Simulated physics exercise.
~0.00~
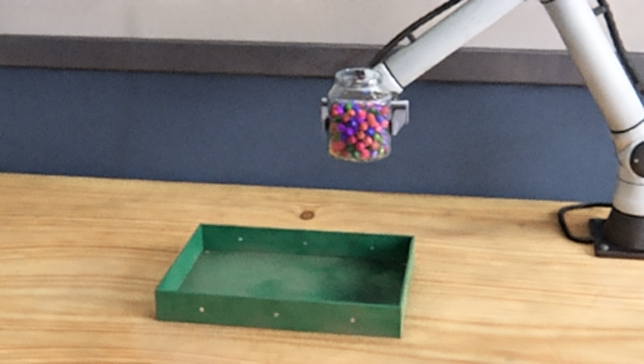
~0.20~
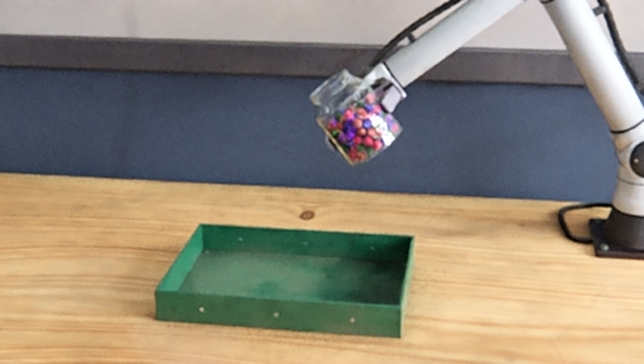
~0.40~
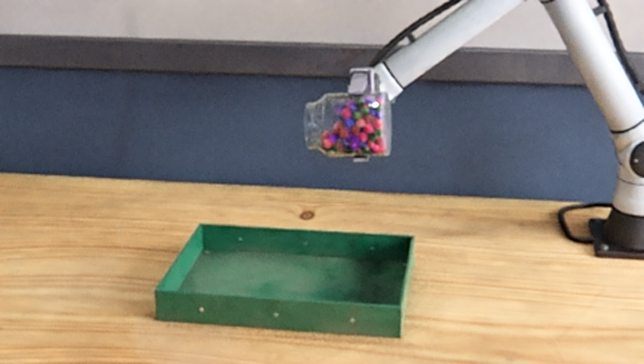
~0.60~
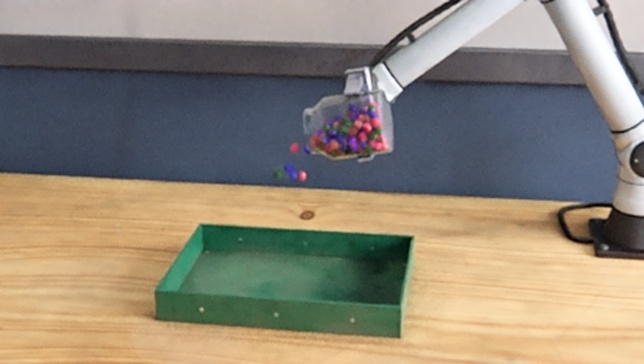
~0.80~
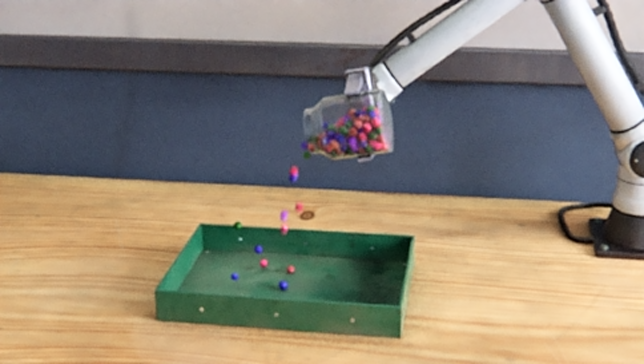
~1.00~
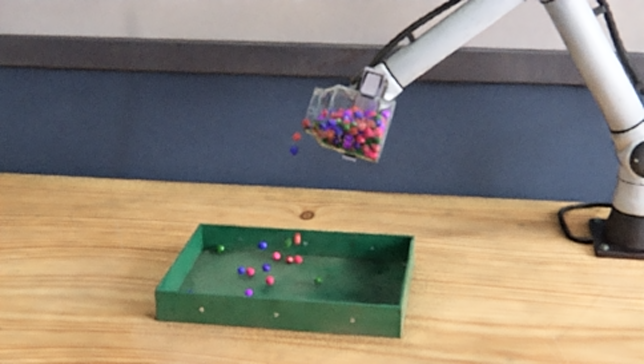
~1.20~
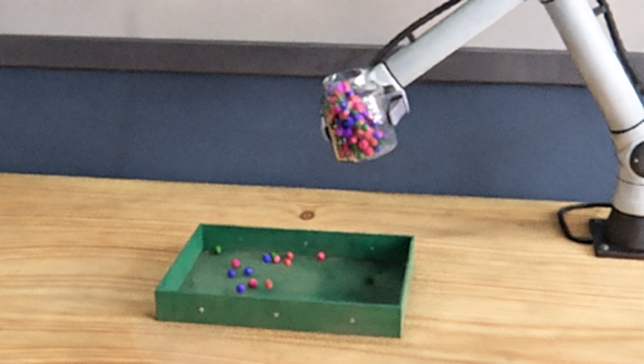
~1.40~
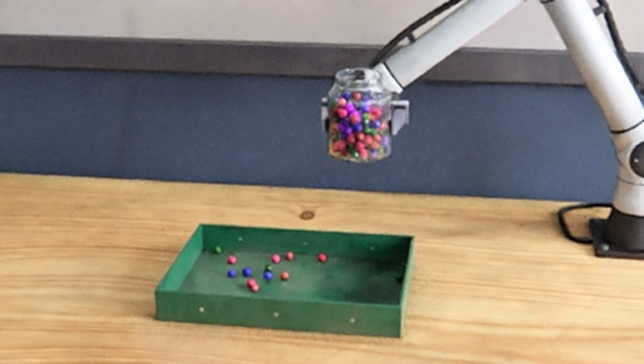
In the video, a robot arm holds a clear jar of colourful round sweets above a green tray on a wooden table, tips it leftward until some fall into the tray, then turns it upright again, with most sweets still inside and a small scattering left in the tray.
